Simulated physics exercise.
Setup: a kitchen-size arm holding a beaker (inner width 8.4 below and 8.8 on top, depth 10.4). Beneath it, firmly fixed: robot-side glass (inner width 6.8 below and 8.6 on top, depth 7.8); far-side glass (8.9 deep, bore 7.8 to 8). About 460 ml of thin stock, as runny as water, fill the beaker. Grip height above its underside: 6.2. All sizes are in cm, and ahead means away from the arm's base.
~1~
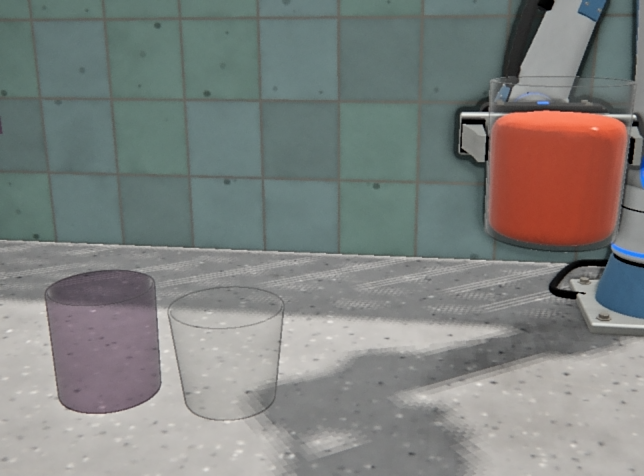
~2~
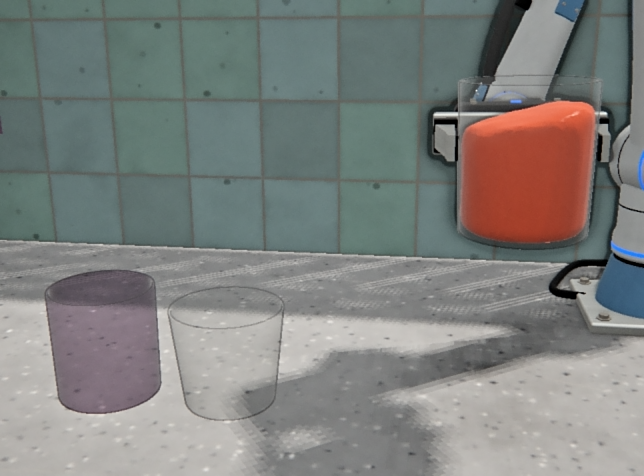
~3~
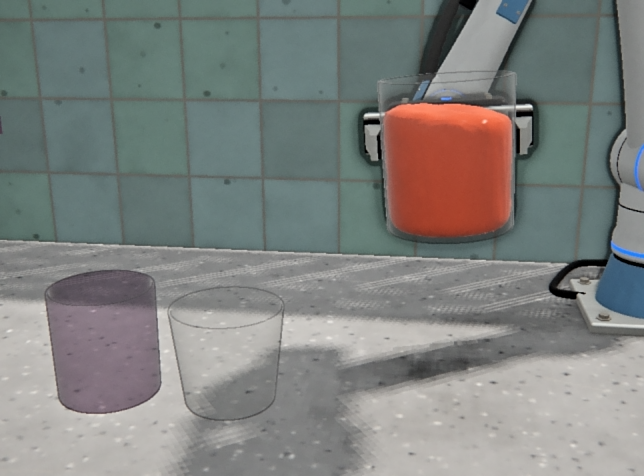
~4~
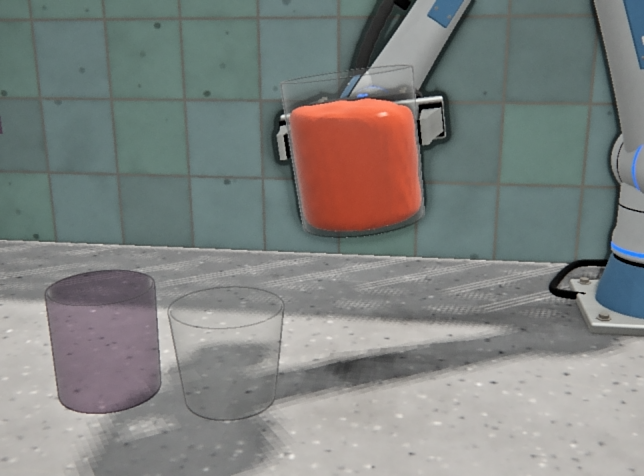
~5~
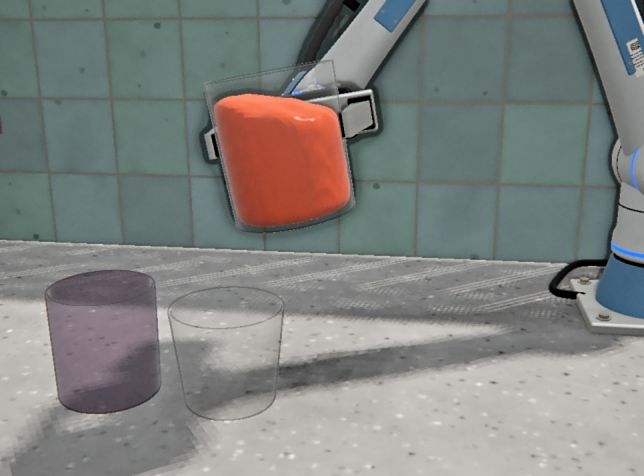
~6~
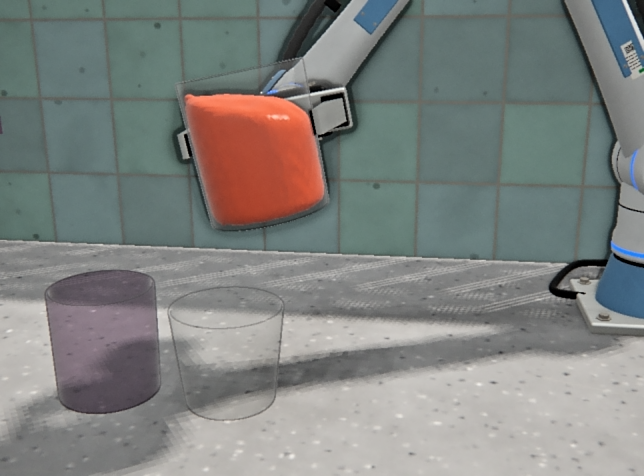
The clip shows a robot arm carrying a clear beaker of orange liquid leftward above a speckled counter, gradually tilting it to the left as the liquid shifts inside, while a purple-tinted glass and a clear glass stay still below.
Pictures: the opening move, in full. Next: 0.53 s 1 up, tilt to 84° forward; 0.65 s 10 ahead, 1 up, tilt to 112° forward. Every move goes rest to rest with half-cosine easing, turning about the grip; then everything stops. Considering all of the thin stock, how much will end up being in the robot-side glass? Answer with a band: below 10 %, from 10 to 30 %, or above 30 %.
Below 10 %.
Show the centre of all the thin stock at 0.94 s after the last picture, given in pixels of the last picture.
Centre at roughly (113, 285) px.
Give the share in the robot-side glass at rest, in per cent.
Share at the end: Approx. 0 %.
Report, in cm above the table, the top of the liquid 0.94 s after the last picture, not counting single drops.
It reaches up to about 22 cm above the table.
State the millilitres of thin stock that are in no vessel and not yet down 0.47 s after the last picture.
Estimate: Some 50 ml.
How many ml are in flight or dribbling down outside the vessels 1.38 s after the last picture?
0 ml.
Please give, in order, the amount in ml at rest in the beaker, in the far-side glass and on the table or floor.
Roughly 0 ml, 250 ml and 200 ml.
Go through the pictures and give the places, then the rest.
The first picture shows beaker middle at (555, 162), level; upper third of the thin stock around (557, 136), from x 490 to 625, top at y 115; 460 ml in the beaker.
The second picture shows beaker middle at (525, 160), tilted 1° forward; upper third of the thin stock around (535, 133), from x 465 to 595, top at y 105.
The third picture shows beaker middle at (448, 156), tilted 4° forward; upper third of the thin stock around (446, 129), from x 385 to 510, top at y 105.
The fourth picture shows beaker middle at (355, 151), tilted 7° forward; upper third of the thin stock around (353, 124), from x 290 to 420, top at y 105.
The fifth picture shows beaker middle at (283, 147), tilted 10° forward; upper third of the thin stock around (274, 121), from x 215 to 350, top at y 95.
The sixth picture shows beaker middle at (256, 146), tilted 11° forward; upper third of the thin stock around (247, 119), from x 185 to 320, top at y 95; 460 ml in the beaker.
Then, 0.47 s later, tilted 82° forward, liquid up to 24 above the table; 380 ml in the beaker, 30 ml in the far-side glass, 45 ml in the air or running down outside.
Then, 0.94 s later, tilted 104° forward, liquid up to 28 above the table; 270 ml in the far-side glass, 100 ml in the beaker, 20 ml on the table or floor, 65 ml in the air or running down outside.
Then, 1.38 s later, tilted 112° forward, liquid up to 6 above the table; 250 ml in the far-side glass, 205 ml on the table or floor.
Then, 2.18 s later, tilted 112° forward, liquid up to 6 above the table; 250 ml in the far-side glass, 205 ml on the table or floor.
At rest, 250 ml in the far-side glass, 205 ml on the table or floor. That is 0 % in the robot-side glass.
